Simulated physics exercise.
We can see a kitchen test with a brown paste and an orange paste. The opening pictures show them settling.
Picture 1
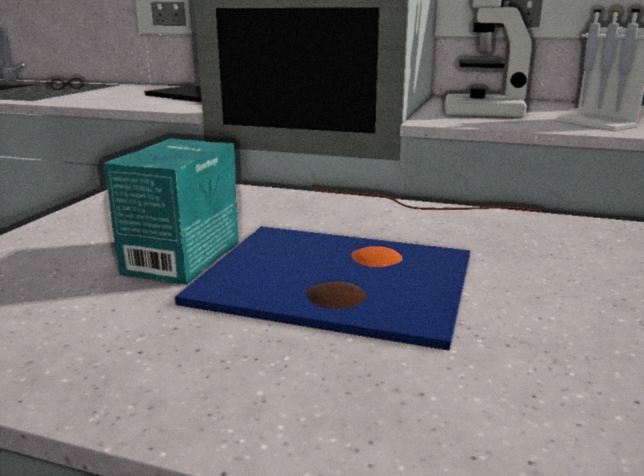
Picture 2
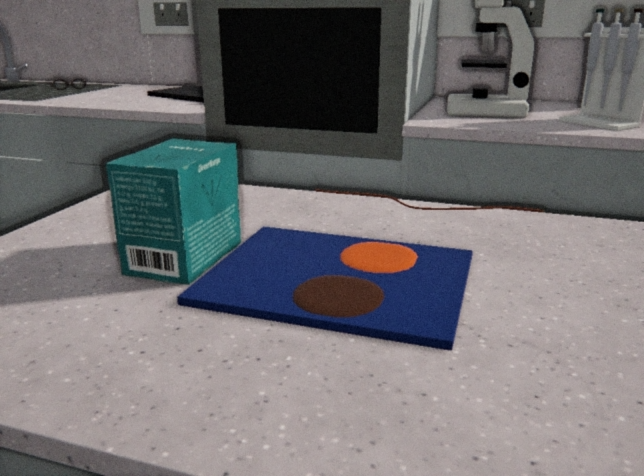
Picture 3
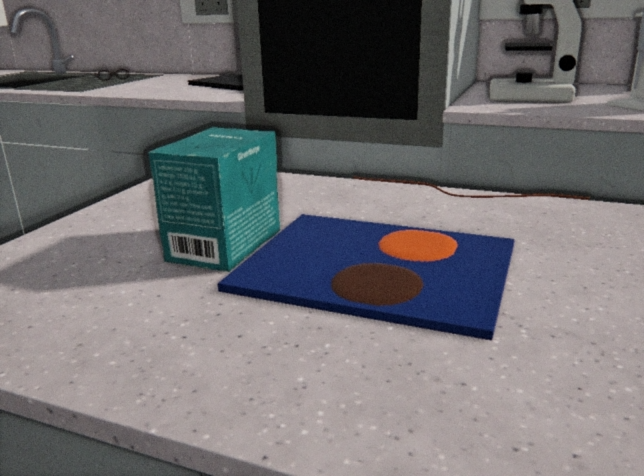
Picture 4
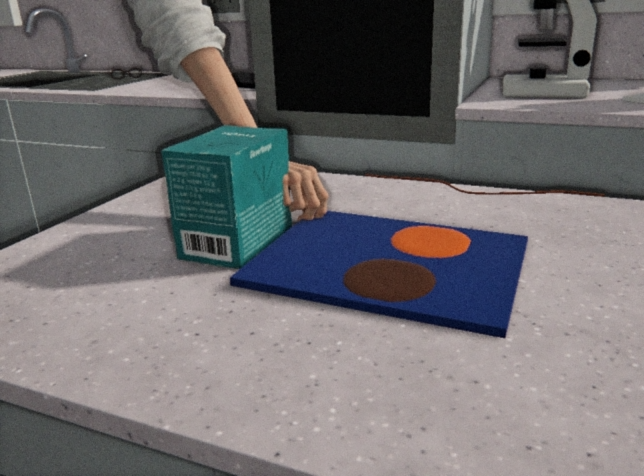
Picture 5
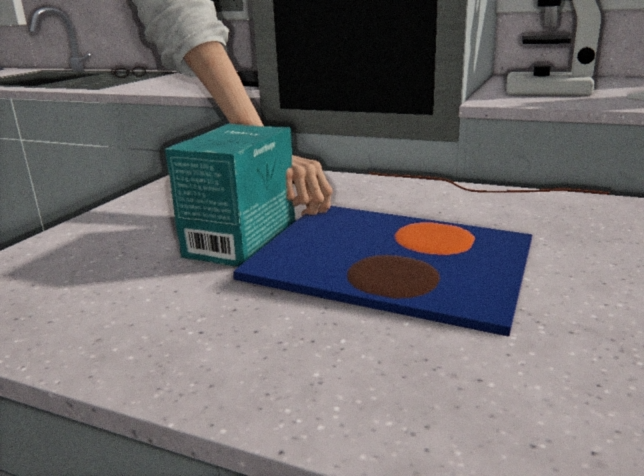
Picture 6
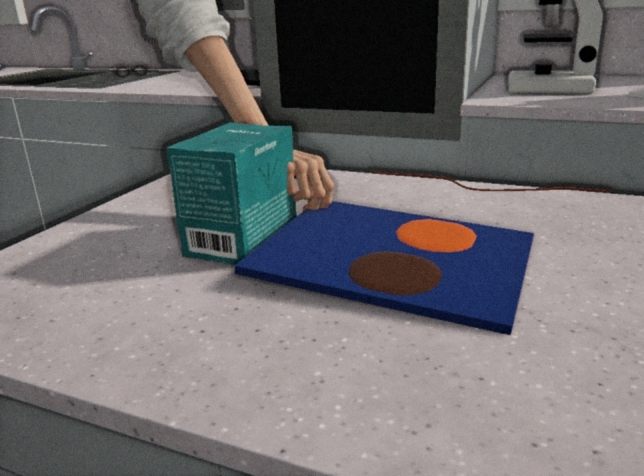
At the start, a brown paste and an orange paste sit on a blue board beside a teal packet and spread into wider, flatter rounds. The view then shifts, and a hand reaches in behind the packet, takes the board's far left end and raises it very slightly, while both pastes keep their places on it.
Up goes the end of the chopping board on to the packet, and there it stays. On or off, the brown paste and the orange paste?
Watch the brown paste - it drops off; the orange paste drops off.
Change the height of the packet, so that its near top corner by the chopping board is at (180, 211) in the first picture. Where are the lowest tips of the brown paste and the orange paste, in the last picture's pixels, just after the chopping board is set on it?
(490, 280), then (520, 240).
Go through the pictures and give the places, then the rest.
The chopping board lies flat; brown paste (336, 292) a low mound; orange paste (377, 254) a low mound; packet (145, 226), in the first frame.
They settle; brown paste (338, 294) spread thin; orange paste (379, 256) spread thin, in the second frame.
At rest; brown paste (377, 282) spread thin; orange paste (418, 244) spread thin, in the third frame.
A hand takes the end; brown paste (389, 278) spread thin; orange paste (430, 240) spread thin, in the fourth frame.
The end is rising; brown paste (393, 274) spread thin; orange paste (435, 237) spread thin, in the fifth frame.
The chopping board slopes by about 3°; brown paste (395, 271) spread thin; orange paste (436, 234) spread thin; packet (206, 209), in the sixth frame.
Soon after, slope about 31°; the brown paste has crept down a long way; the orange paste is dripping off the low end.
Later, the brown paste is dripping off the low end; the orange paste is dripping off the low end.
In the end, slope about 31°; the brown paste is dripping off the low end; the orange paste is dripping off the low end.
